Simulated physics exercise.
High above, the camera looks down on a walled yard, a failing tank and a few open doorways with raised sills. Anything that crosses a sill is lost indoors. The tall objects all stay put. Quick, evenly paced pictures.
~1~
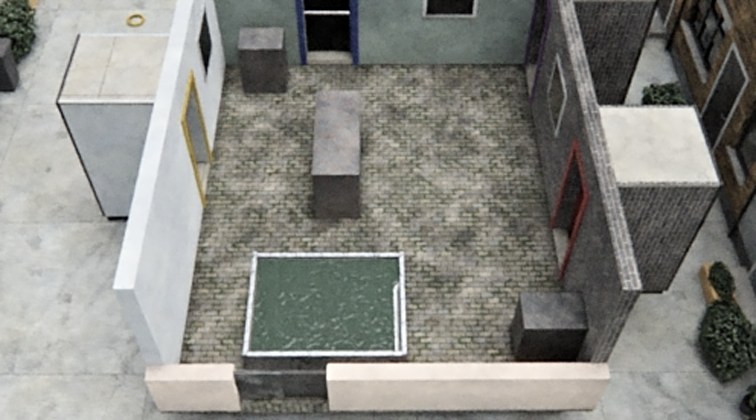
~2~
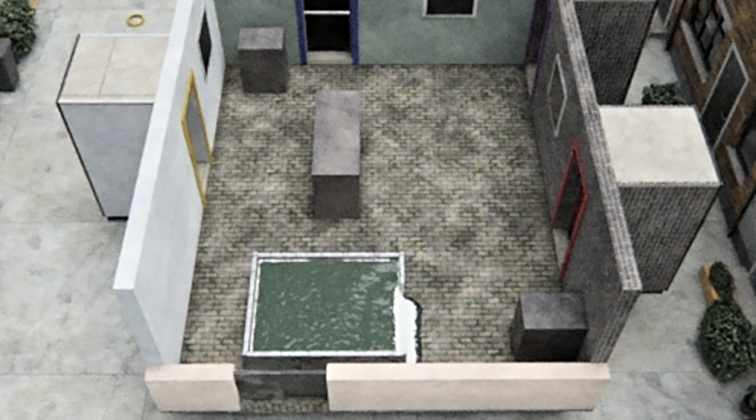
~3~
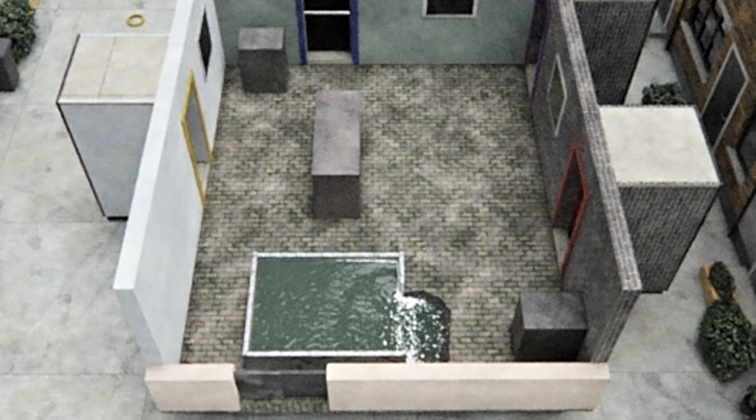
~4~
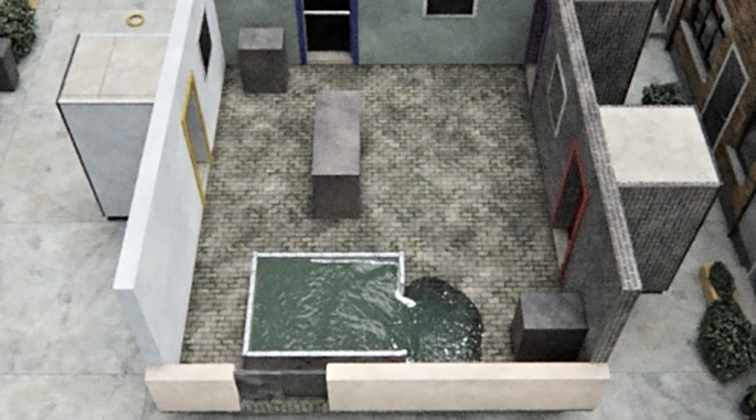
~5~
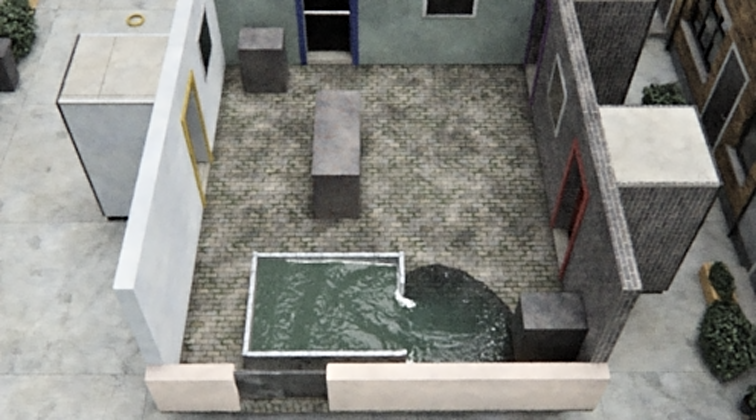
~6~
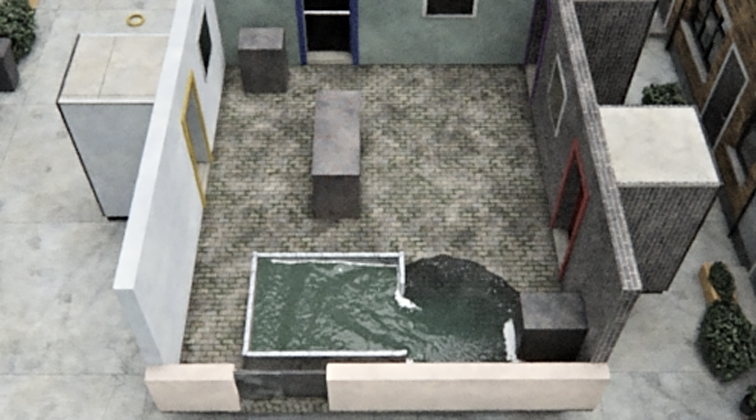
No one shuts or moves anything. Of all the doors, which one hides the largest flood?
That would be the red door.
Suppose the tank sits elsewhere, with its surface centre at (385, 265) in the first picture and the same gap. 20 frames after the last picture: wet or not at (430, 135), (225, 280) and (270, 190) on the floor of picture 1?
Point by point, the spots are hit, not hit and not hit.
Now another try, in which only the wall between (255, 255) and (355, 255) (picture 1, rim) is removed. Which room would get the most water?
I say the door marked yellow.
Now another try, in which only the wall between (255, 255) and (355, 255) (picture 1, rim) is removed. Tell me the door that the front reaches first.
It is the one in yellow.
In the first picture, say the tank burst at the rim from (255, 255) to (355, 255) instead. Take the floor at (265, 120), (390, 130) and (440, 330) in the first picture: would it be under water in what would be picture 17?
The first spot is soaked through, the second is left untouched and the third is left untouched.
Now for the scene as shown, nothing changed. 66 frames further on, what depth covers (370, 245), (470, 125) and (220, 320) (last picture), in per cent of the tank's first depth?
Estimated readings in sequence: 2, 12, 2 percent.
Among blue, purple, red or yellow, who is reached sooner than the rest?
Note: First reached is the one in red.
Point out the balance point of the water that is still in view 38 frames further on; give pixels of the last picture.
Somewhere near (417, 242).
A moment on, water covers 15 % of the floor; red door wet at the sill, nothing in, yellow door not reached, blue door not reached, purple door not reached.
Next, water covers 15 % of the floor; red door some in, yellow door not reached, blue door not reached, purple door not reached.
Then, water covers 30 % of the floor; red door a lot in, yellow door not reached, blue door not reached, purple door not reached.
Later, water covers 65 % of the floor; red door a lot in, yellow door not reached, blue door wet at the sill, nothing in, purple door wet at the sill, nothing in.
In the end, water covers 85 % of the floor; red door a lot in, yellow door wet at the sill, nothing in, blue door wet at the sill, nothing in, purple door wet at the sill, nothing in; the red door has let in the most.
